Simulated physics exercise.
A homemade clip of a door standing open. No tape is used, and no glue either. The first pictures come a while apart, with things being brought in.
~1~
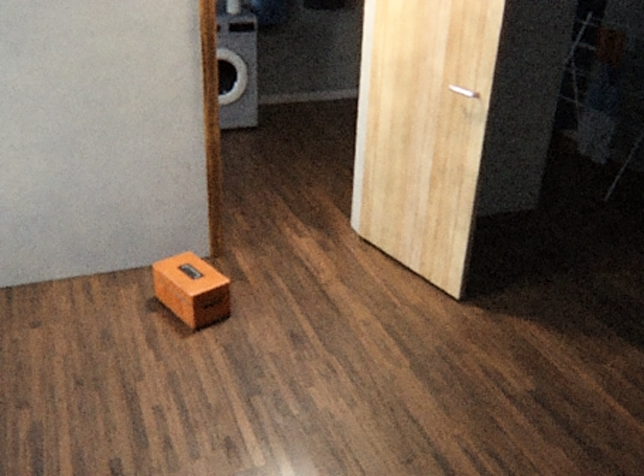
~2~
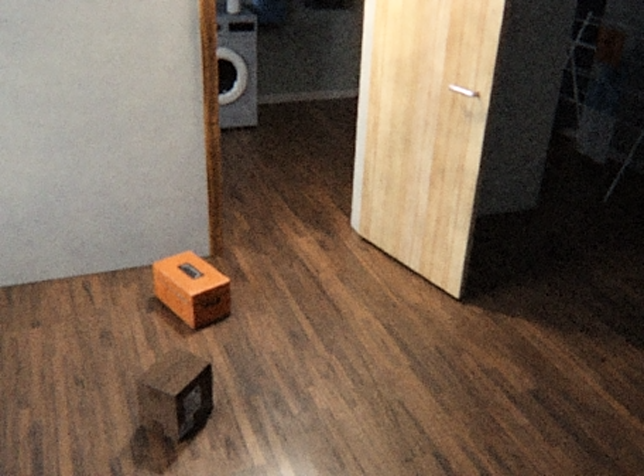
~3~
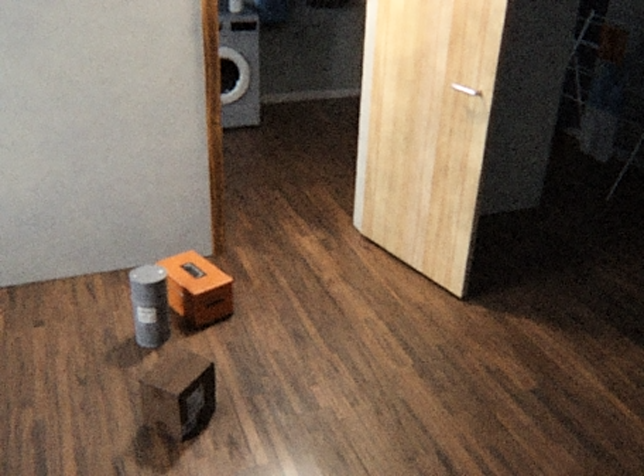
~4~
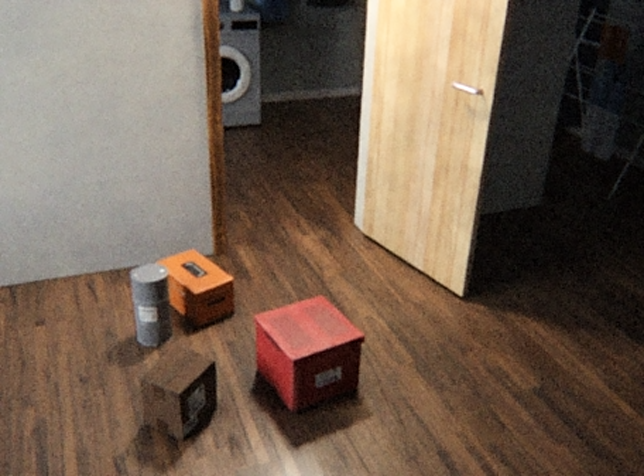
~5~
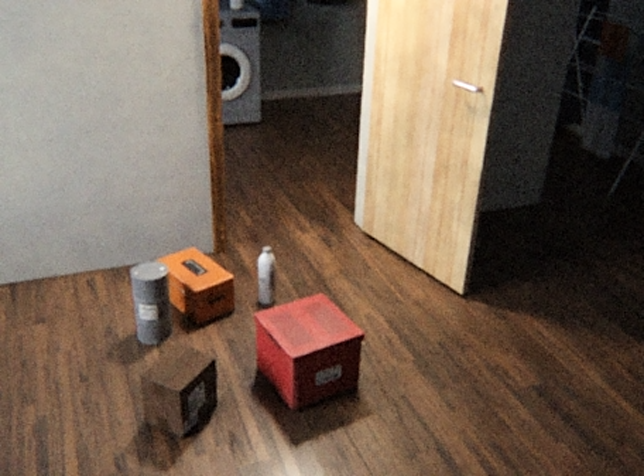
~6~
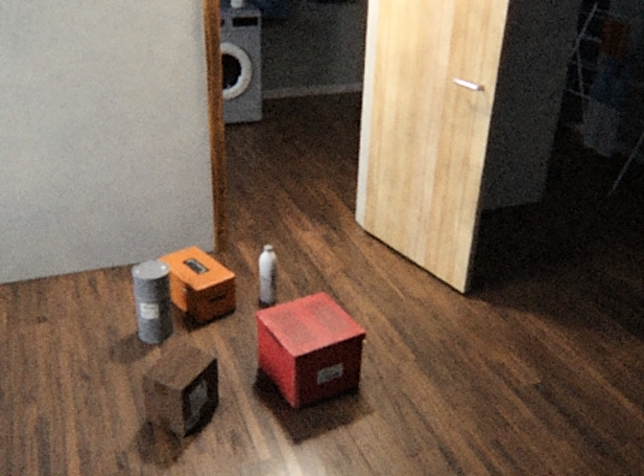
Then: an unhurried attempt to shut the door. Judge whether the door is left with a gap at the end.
The door ends up closed.
Then, 1.00 s past the last view, open by 72°.
Then, 1.70 s past the last view, open by 34°.
Finally, open by 0°; all 5 still in place. Final places as the last picture's camera would see them, white bottle near (269, 273).
